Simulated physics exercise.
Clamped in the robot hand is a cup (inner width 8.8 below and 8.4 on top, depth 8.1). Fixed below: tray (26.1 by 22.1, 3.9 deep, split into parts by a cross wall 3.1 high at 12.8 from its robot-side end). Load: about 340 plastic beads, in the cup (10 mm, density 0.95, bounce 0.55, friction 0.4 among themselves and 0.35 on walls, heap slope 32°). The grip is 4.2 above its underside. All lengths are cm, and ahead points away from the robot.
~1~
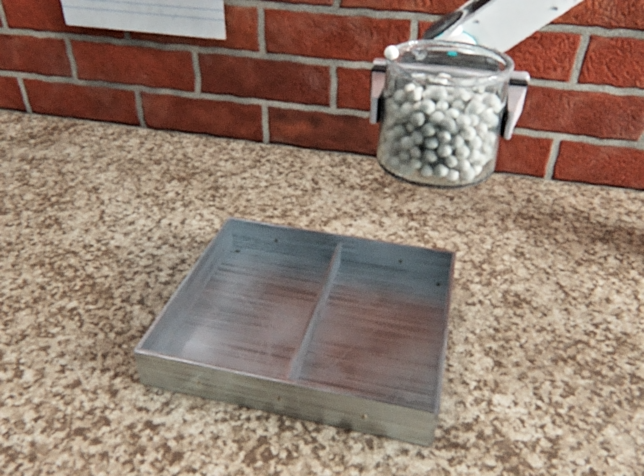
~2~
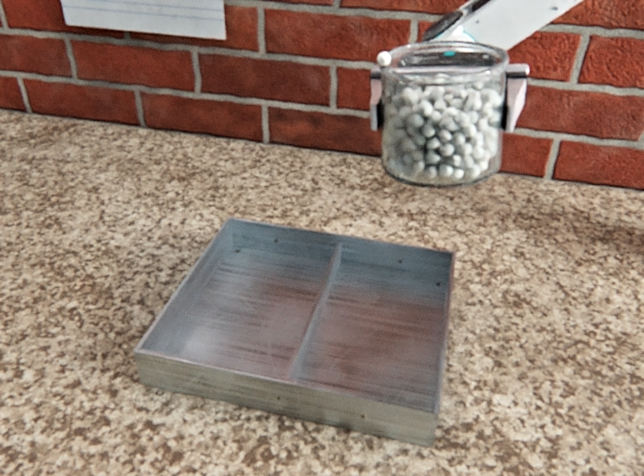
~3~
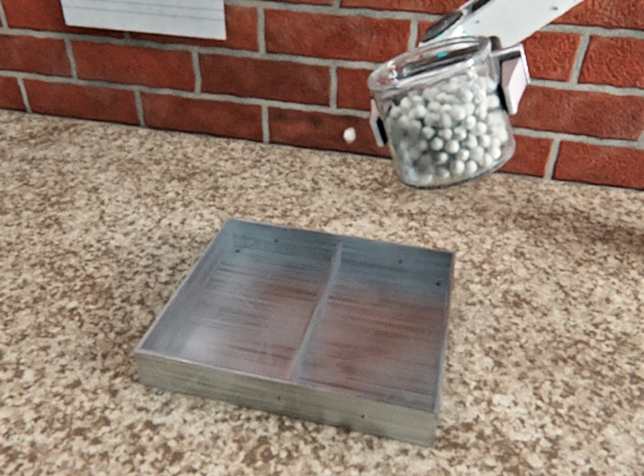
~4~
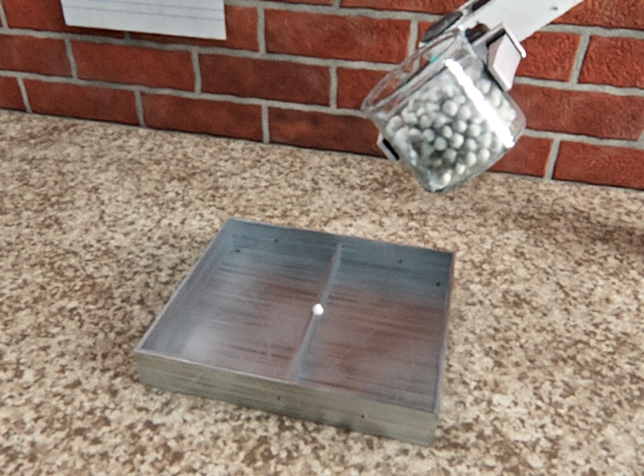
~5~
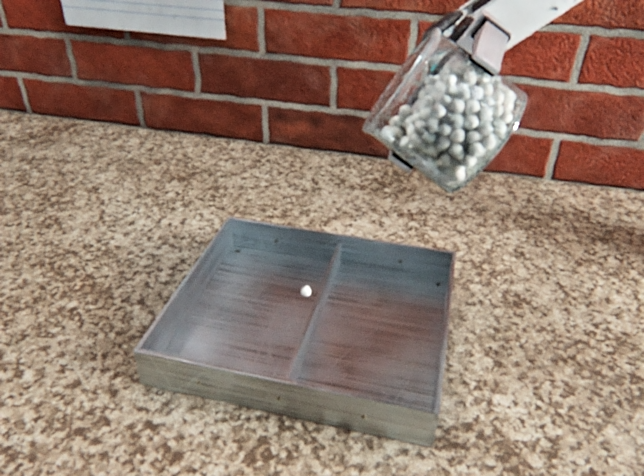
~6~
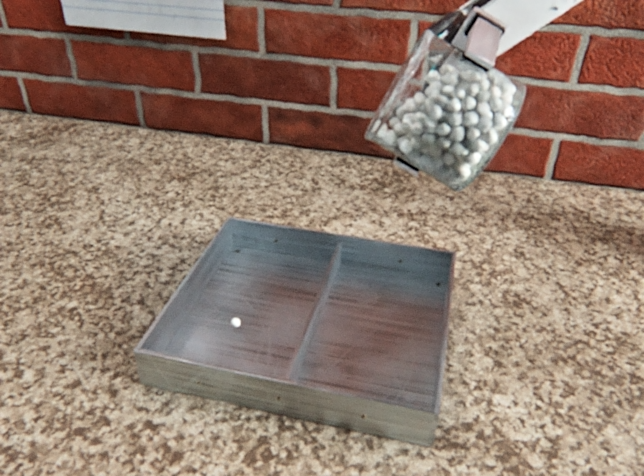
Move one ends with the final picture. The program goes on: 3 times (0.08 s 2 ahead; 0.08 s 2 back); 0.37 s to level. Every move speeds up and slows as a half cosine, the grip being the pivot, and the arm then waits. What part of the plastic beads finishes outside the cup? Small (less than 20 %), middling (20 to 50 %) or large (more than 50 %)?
Share outside the cup: Middling (20 to 50 %).
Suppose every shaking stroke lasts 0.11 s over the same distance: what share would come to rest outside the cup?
Then about 15 per cent.
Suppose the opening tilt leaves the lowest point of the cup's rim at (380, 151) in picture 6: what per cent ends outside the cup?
Some 70 per cent.
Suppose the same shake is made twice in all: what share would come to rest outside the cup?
In that case some 20 per cent.
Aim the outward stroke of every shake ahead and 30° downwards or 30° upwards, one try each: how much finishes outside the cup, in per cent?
About 10 and 35 per cent.
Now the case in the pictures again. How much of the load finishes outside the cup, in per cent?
Roughly 25 per cent.
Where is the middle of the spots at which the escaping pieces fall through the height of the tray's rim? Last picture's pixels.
Near (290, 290).
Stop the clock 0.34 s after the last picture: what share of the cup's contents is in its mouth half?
About 45 per cent.
Then, 0.34 s after the last picture, tilted 65° forward, highest piece 26 above the table; 289 in the cup, 20 in the far-side part, 4 in the robot-side part, 30 in flight or on a rim.
Then, 0.68 s after the last picture, tilted 28° forward, highest piece 27 above the table; 250 in the cup, 62 in the far-side part, 23 in the robot-side part, 2 on the table or floor, 6 in flight or on a rim.
Then, 1.05 s after the last picture, level, highest piece 27 above the table; 250 in the cup, 66 in the far-side part, 24 in the robot-side part, 3 on the table or floor.
Then, 2.10 s after the last picture, level, highest piece 27 above the table; 250 in the cup, 66 in the far-side part, 24 in the robot-side part, 3 on the table or floor.
Final count, 250 in the cup, 66 in the far-side part, 24 in the robot-side part, 3 on the table or floor. That is 27 % outside the cup.
